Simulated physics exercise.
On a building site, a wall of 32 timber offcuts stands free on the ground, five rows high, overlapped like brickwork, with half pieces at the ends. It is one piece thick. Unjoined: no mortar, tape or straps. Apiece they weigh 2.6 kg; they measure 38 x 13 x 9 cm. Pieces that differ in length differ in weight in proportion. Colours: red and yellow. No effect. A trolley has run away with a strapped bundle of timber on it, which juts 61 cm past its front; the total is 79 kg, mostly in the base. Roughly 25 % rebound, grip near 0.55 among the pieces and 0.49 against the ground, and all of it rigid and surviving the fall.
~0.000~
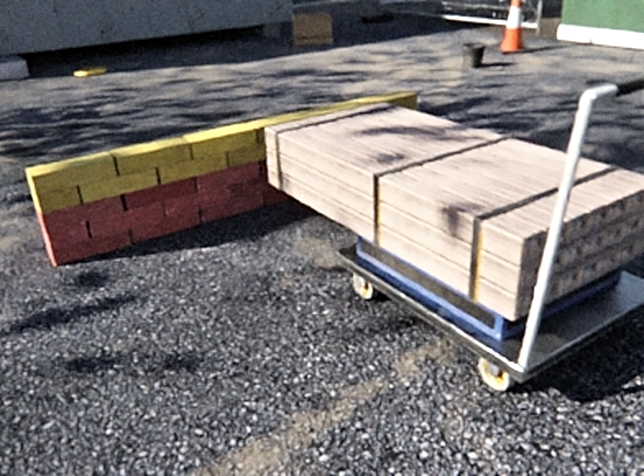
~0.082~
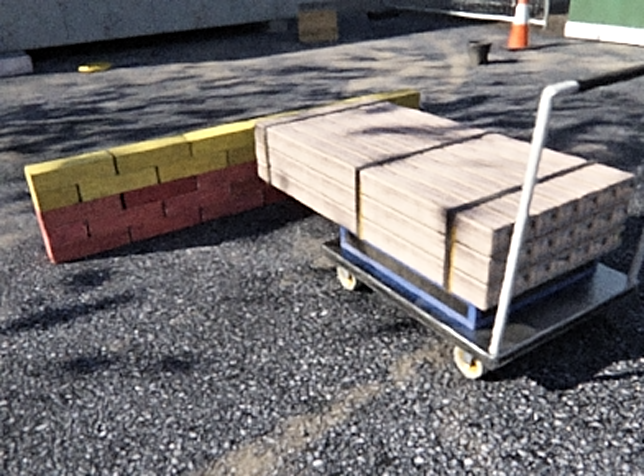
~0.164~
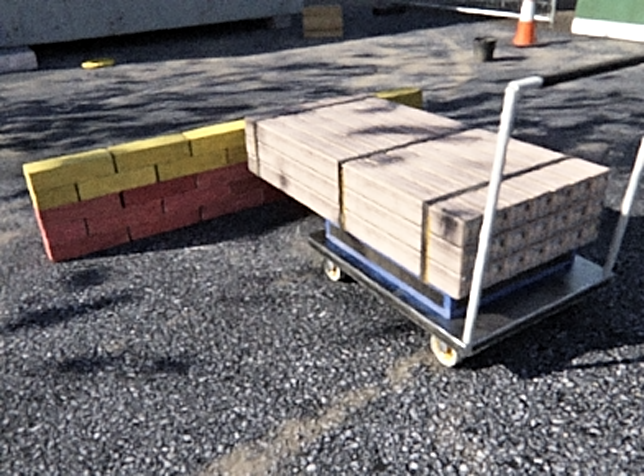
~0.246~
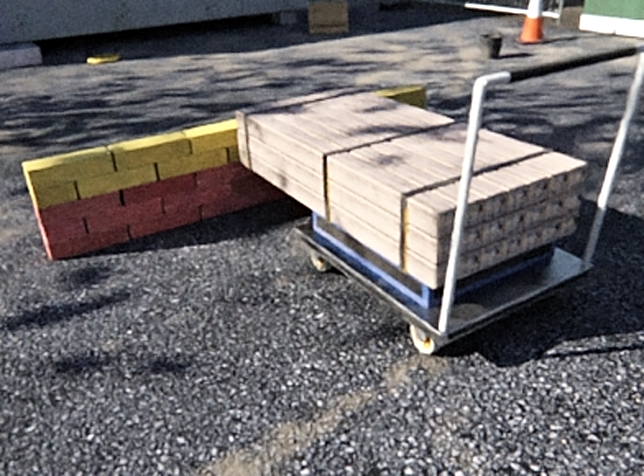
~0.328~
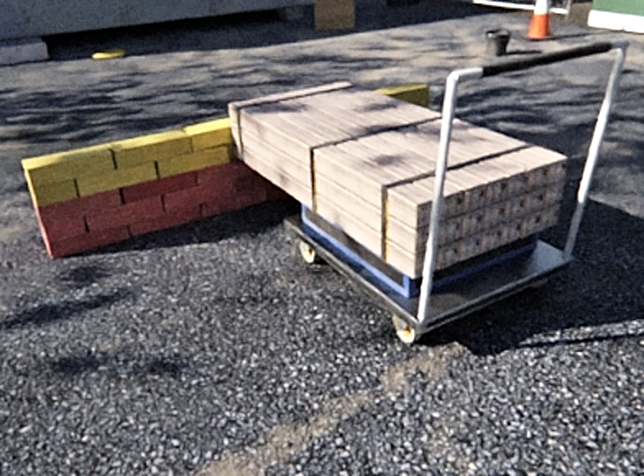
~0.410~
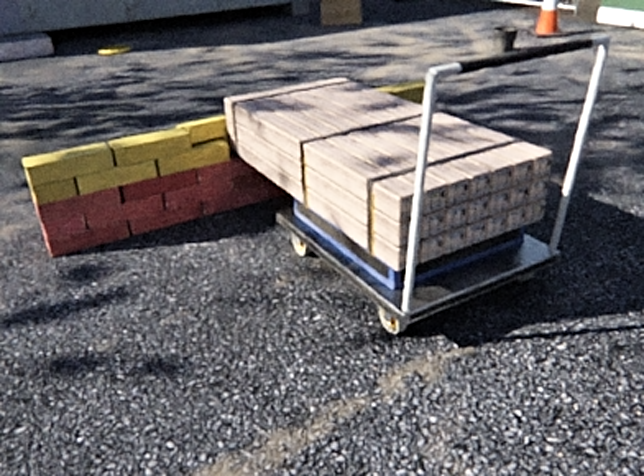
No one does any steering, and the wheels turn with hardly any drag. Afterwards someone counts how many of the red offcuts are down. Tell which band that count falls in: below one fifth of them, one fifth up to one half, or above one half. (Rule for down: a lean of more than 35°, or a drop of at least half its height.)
The count falls below one fifth.
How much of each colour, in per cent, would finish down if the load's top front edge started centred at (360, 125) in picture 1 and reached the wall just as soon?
Down at the end: Red 20 per cent, yellow 40 per cent.
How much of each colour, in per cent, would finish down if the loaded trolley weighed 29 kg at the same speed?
Red 0, yellow 40 %.
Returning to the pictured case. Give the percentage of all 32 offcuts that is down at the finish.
Close to 15 per cent of them.
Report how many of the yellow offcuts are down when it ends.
Down at the finish, yellow: 5.
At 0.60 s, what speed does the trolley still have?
It is moving at around 0.9 m/s.
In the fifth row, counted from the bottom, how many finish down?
3 in total.
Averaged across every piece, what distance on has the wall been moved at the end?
Mean shift: Around 15 cm.
After 0.60 s, load 28 cm past the wall's line, still rolling; none of the 19 red offcuts down (5 of 32 in all colours); top red offcut unmoved.
After 1.08 s, load 69 cm past the wall's line, still rolling; none of the 19 red offcuts down (5 of 32 in all colours); top red offcut shifted 30 mm.
At rest (1.8 s), load 79 cm past the wall's line, stopped; none of the 19 red offcuts down (5 of 32 in all colours); top red offcut shifted 13 cm; top yellow offcut shifted 18 mm. That is 0 per cent. As the last picture would show them, middles, top red offcut near (281, 144), top yellow offcut near (400, 94).
